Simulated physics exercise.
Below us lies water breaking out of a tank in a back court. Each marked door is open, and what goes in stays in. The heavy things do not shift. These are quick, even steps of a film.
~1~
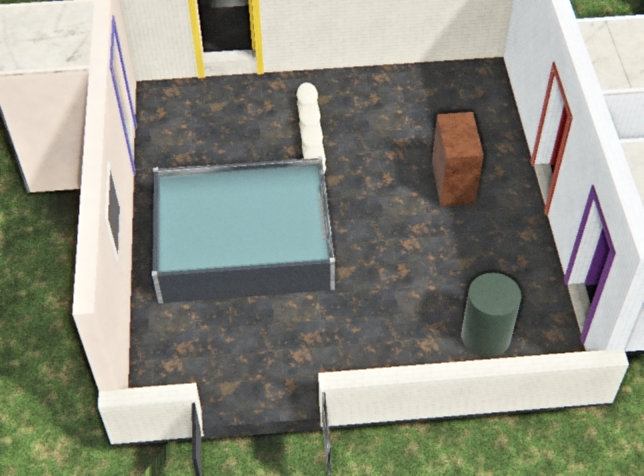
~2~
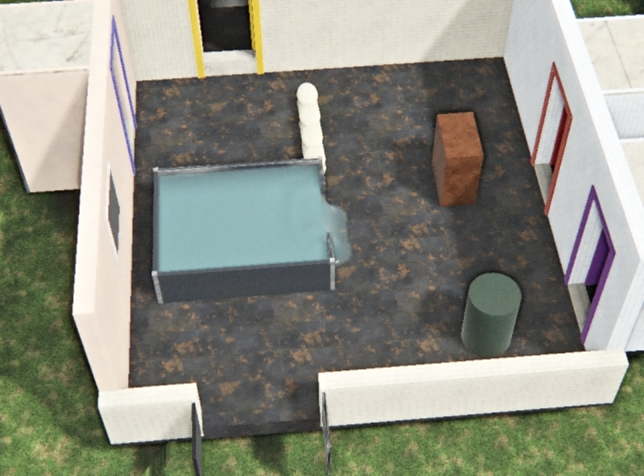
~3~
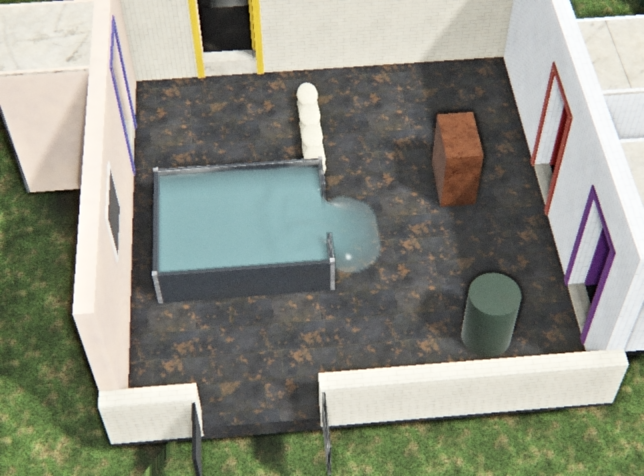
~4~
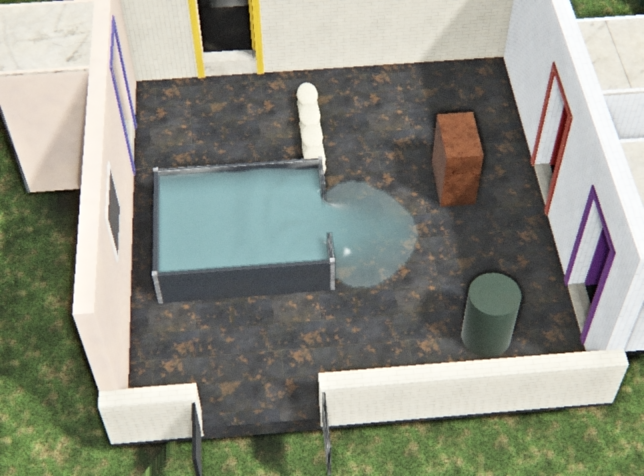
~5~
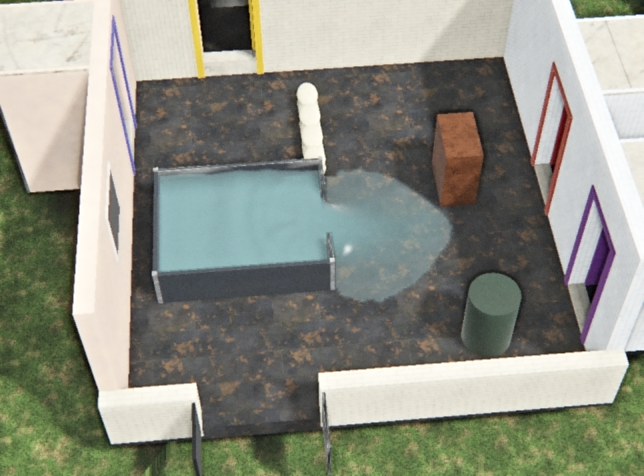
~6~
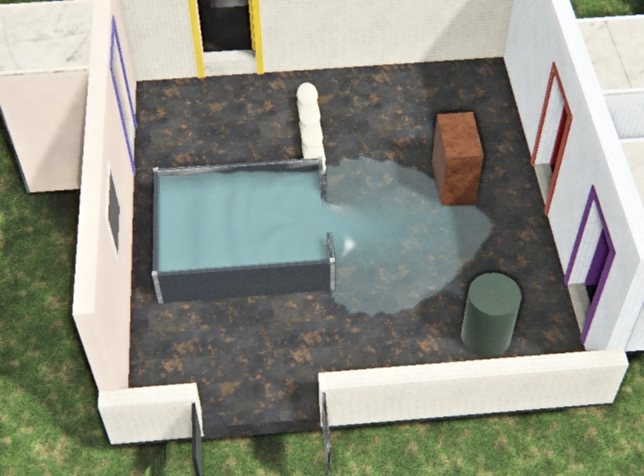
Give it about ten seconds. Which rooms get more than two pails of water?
One by one: The blue door admits no more than that; the purple door lets in a lot; the yellow door admits no more than that; the red door lets in a lot.
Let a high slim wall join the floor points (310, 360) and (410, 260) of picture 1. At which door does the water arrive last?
The blue-painted one.
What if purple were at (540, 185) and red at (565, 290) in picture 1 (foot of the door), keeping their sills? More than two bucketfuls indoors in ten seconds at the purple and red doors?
In short: The purple one goes over; the red one is over.
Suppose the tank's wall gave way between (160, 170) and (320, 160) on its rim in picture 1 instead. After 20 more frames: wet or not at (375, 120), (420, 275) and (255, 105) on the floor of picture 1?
In that order: Covered, clear, awash.
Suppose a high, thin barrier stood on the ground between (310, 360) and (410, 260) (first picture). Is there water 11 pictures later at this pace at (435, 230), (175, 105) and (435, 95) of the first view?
One after the other: Wet, no water, awash.
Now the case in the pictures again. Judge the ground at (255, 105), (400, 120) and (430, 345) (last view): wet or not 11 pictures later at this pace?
One after the other: Clear, under water, wet.
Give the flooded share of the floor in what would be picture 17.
Near 35 in a hundred.
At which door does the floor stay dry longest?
Last comes the one in blue.
A moment on, water covers 25 % of the floor; the blue door not reached, the purple door not reached, the yellow door not reached, the red door under two buckets in.
Next, water covers 35 % of the floor; the blue door not reached, the purple door under two buckets in, the yellow door not reached, the red door under two buckets in.
Then, water covers 50 % of the floor; the blue door not reached, the purple door far over two buckets in, the yellow door not reached, the red door over two buckets in.
Later, water covers 75 % of the floor; the blue door not reached, the purple door far over two buckets in, the yellow door wet at the sill, nothing in, the red door over two buckets in.
In the end, water covers 90 % of the floor; the blue door wet at the sill, nothing in, the purple door far over two buckets in, the yellow door wet at the sill, nothing in, the red door over two buckets in.
